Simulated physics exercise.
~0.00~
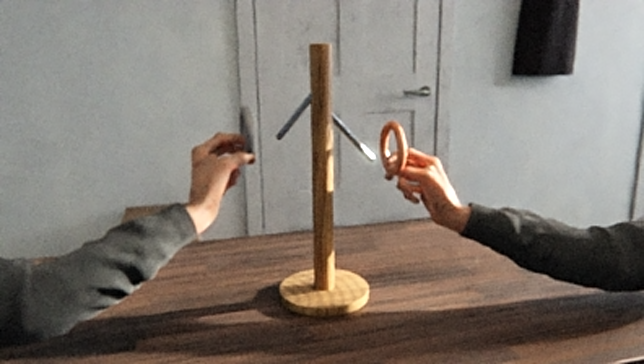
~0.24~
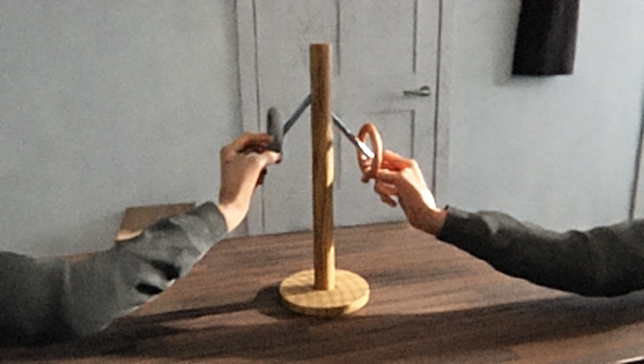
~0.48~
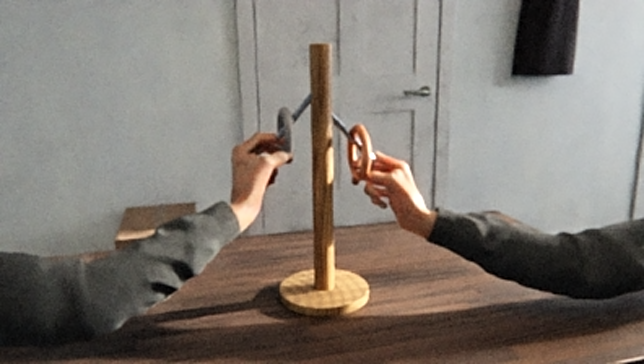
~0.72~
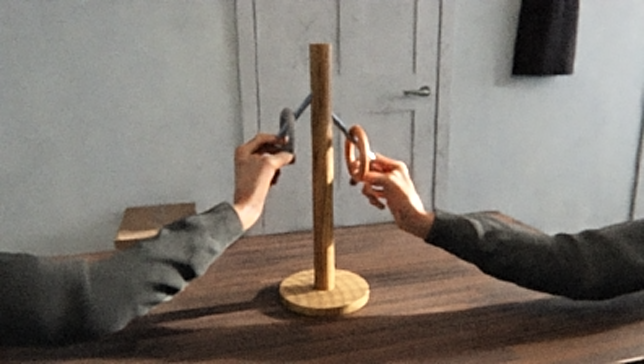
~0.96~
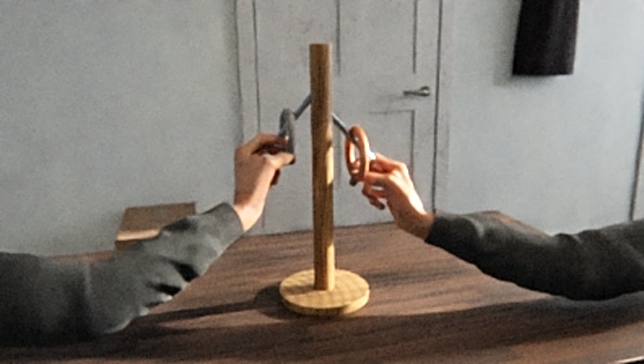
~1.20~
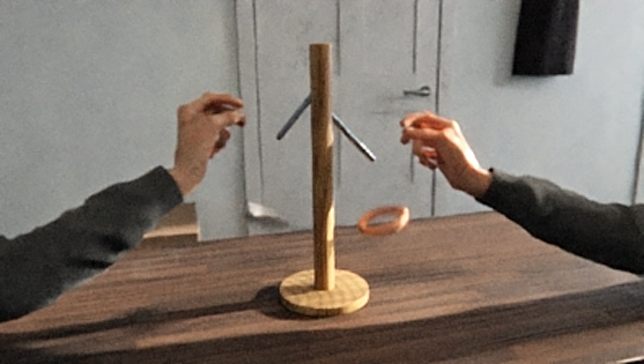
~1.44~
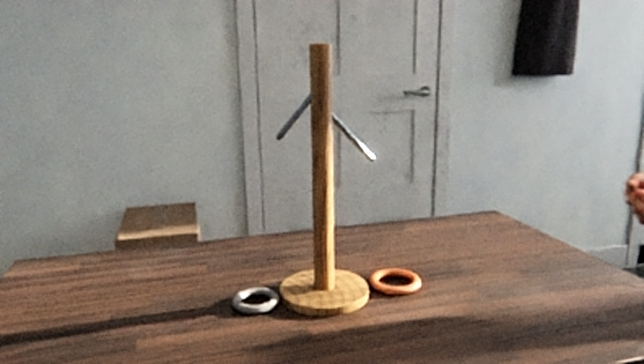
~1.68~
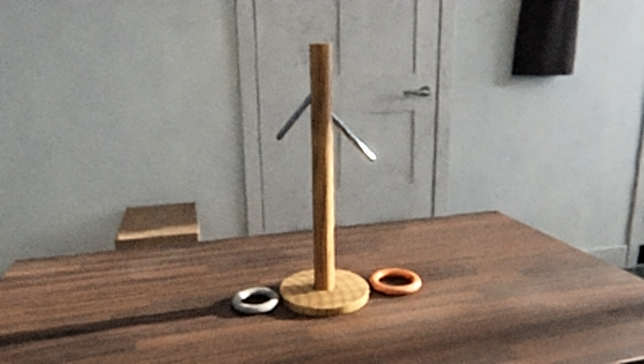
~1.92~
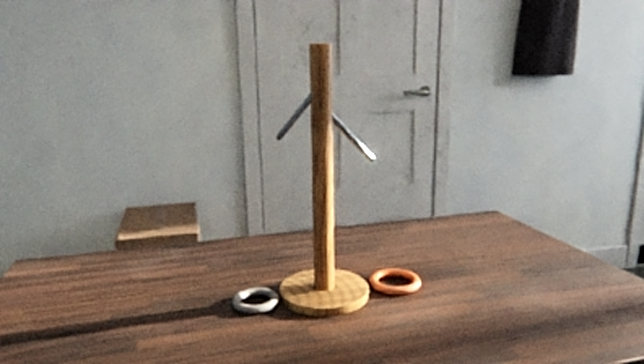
Two hands slipping a grey ring and an orange ring onto sloping pegs, then letting go, both rings dropping to the table.
